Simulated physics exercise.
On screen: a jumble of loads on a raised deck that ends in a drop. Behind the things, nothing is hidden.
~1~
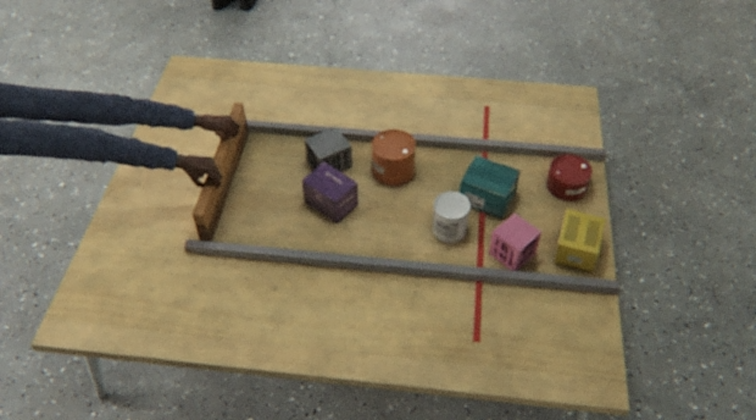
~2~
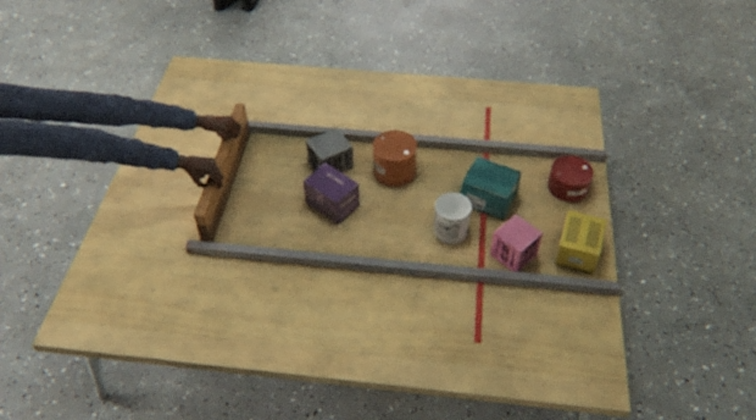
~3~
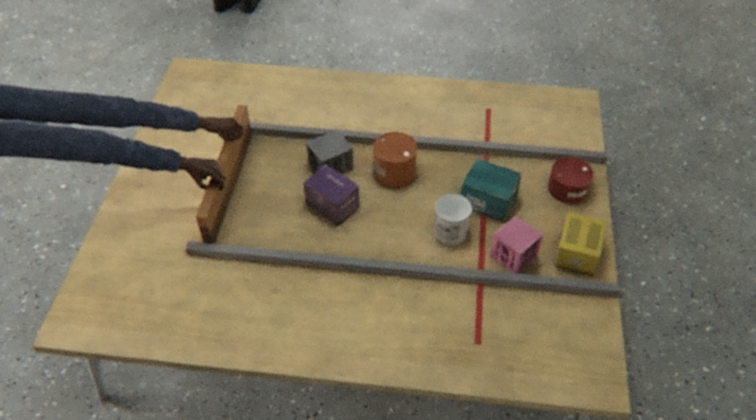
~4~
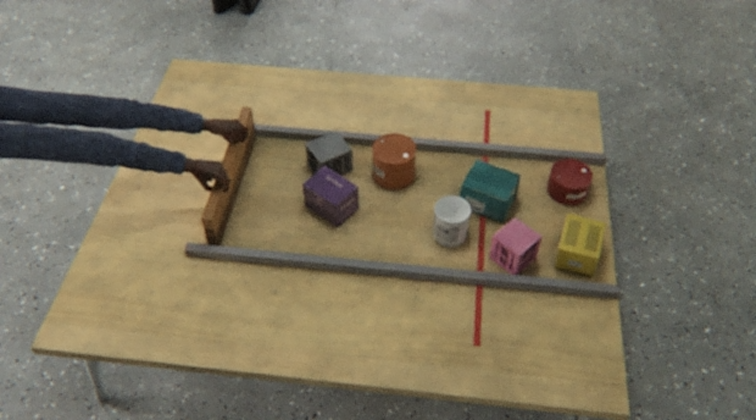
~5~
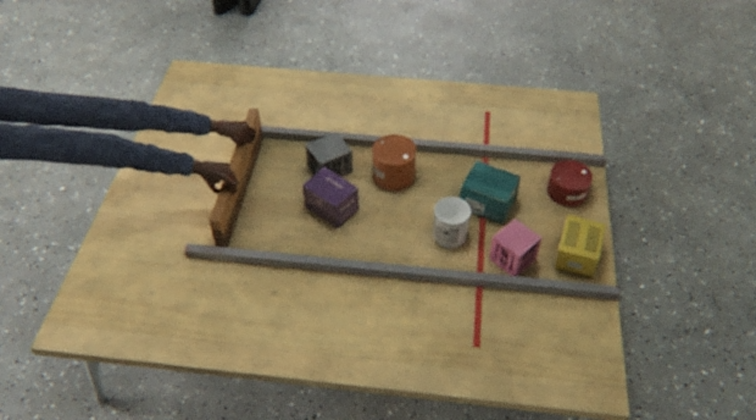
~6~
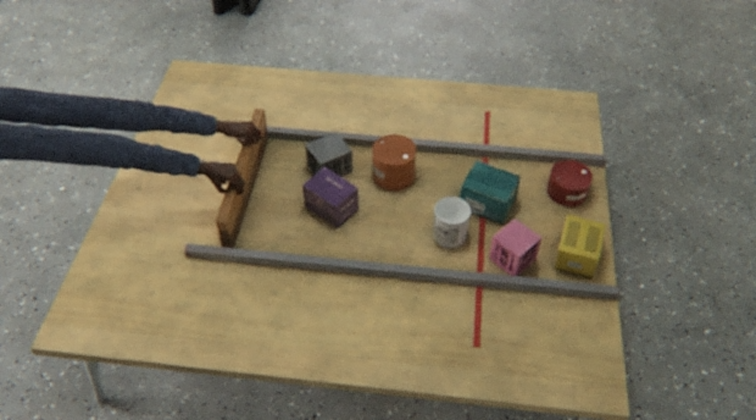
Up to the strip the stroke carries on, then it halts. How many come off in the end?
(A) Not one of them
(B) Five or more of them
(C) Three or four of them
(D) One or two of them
(A) Not one of them.
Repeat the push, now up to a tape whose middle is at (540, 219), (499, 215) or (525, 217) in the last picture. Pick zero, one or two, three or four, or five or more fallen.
Taking the places in the order asked: Either one or two, then none, then just one or two.
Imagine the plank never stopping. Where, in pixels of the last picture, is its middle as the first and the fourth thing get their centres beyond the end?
The first one at (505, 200), the next at (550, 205).
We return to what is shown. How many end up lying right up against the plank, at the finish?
The figure is 3.
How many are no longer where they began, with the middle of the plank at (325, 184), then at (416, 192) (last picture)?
The number moved is 3 and then 5.
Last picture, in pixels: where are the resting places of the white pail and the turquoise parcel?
(501, 231) and (558, 215), approximately.
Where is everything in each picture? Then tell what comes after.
In the first picture, yellow tote (579, 241); red canister (569, 178); pink crate (515, 243); plank (223, 170); tape (483, 208).
In the second picture, red canister (570, 179); turquoise parcel (490, 188).
In the third picture, pink crate (516, 246); grey crate (330, 156).
In the fourth picture, yellow tote (580, 245); plank (231, 175).
In the fifth picture, red canister (569, 183); purple box (331, 197).
In the sixth picture, yellow tote (580, 246); red canister (569, 183); pink crate (515, 248); plank (245, 177); tape (483, 214).
Soon after, none off yet; yellow tote at rest near (580, 246); red canister at rest near (569, 183); pink crate at rest near (515, 248).
At rest, the number that fall off is zero.
